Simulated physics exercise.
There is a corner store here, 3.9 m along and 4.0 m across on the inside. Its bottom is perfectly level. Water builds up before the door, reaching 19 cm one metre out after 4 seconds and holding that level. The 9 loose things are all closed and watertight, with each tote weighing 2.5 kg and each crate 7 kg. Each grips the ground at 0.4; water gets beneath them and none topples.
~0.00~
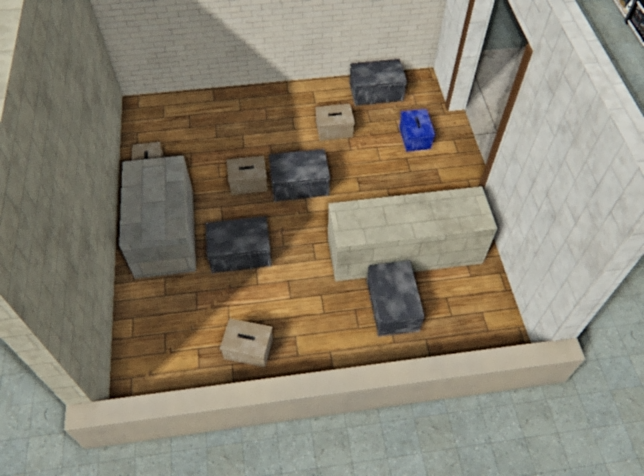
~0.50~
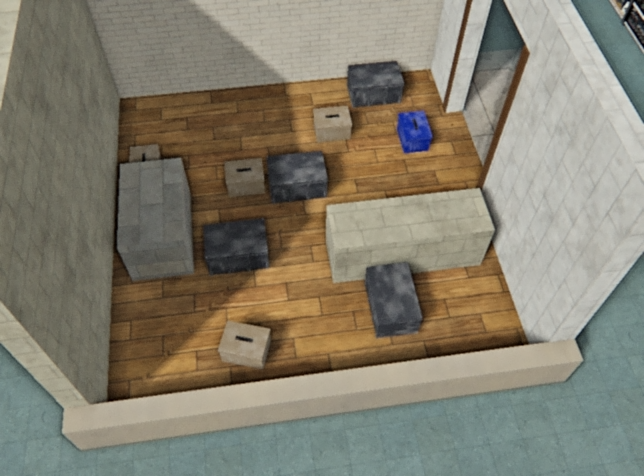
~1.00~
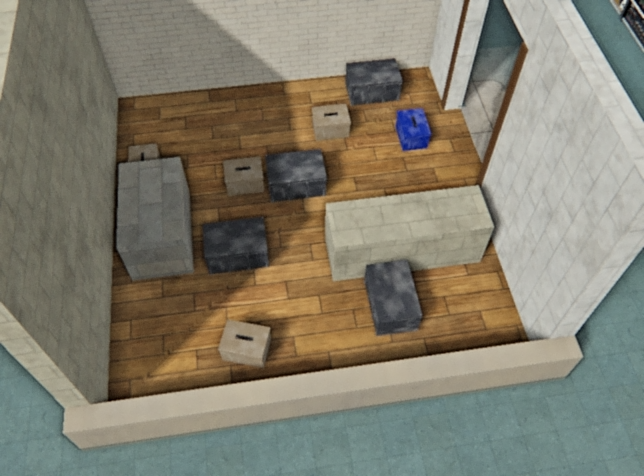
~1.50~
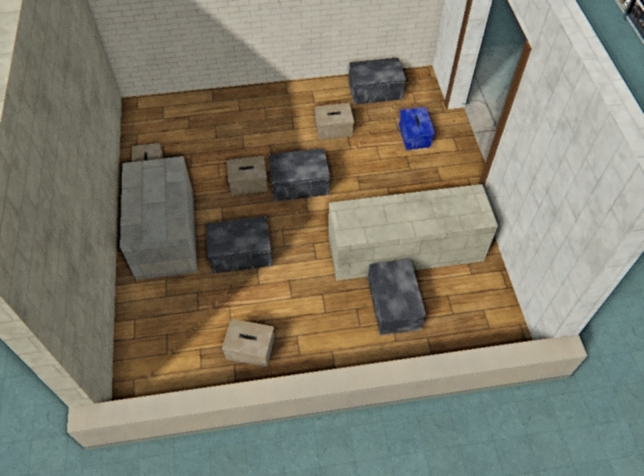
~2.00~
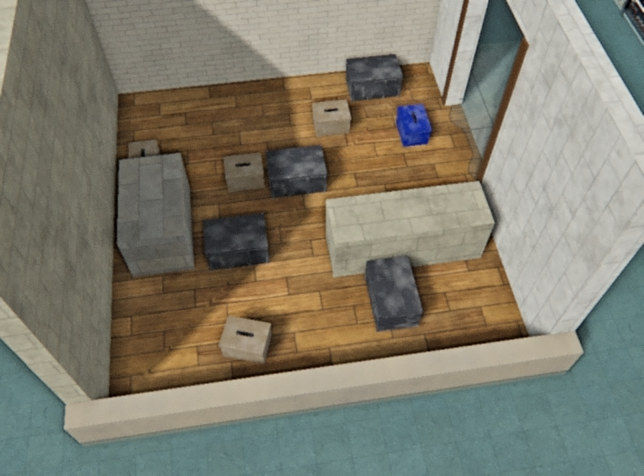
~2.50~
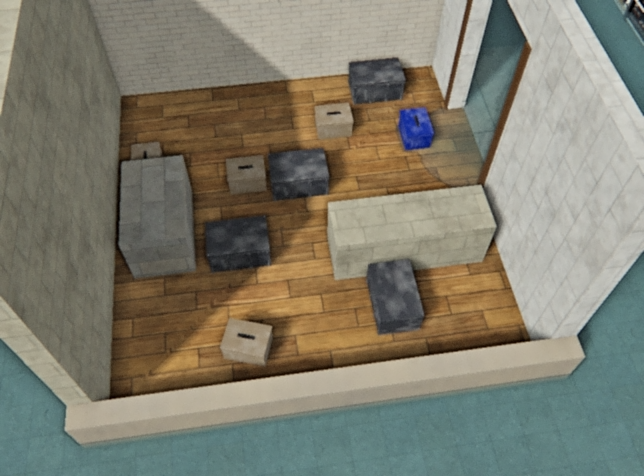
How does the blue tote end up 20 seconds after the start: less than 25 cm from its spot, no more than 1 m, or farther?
Watch - it'll head off a good distance.
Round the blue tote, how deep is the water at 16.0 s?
Near 10 cm deep.
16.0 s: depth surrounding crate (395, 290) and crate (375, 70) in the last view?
15 and 12 cm.
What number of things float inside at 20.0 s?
At that moment it comes to 9.
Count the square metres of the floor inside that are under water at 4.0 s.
Somewhere around 3.5 m2, roughly.
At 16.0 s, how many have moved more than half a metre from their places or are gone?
I count 8 of them.
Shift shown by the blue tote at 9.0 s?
Roughly 200 cm.
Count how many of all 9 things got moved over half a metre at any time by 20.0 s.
That adds up to 8.
After 4.0 s the blue tote is near (352, 102), 0.8 m from its start, afloat; 1 afloat.
After 9.0 s the blue tote is near (234, 70), 2.2 m from its start, afloat; 8 afloat.
After 16.0 s the blue tote is near (323, 109), 1.1 m from its start, afloat; 9 afloat.
After 20.0 s the blue tote is near (245, 138), 1.9 m from its start, afloat; 9 afloat.
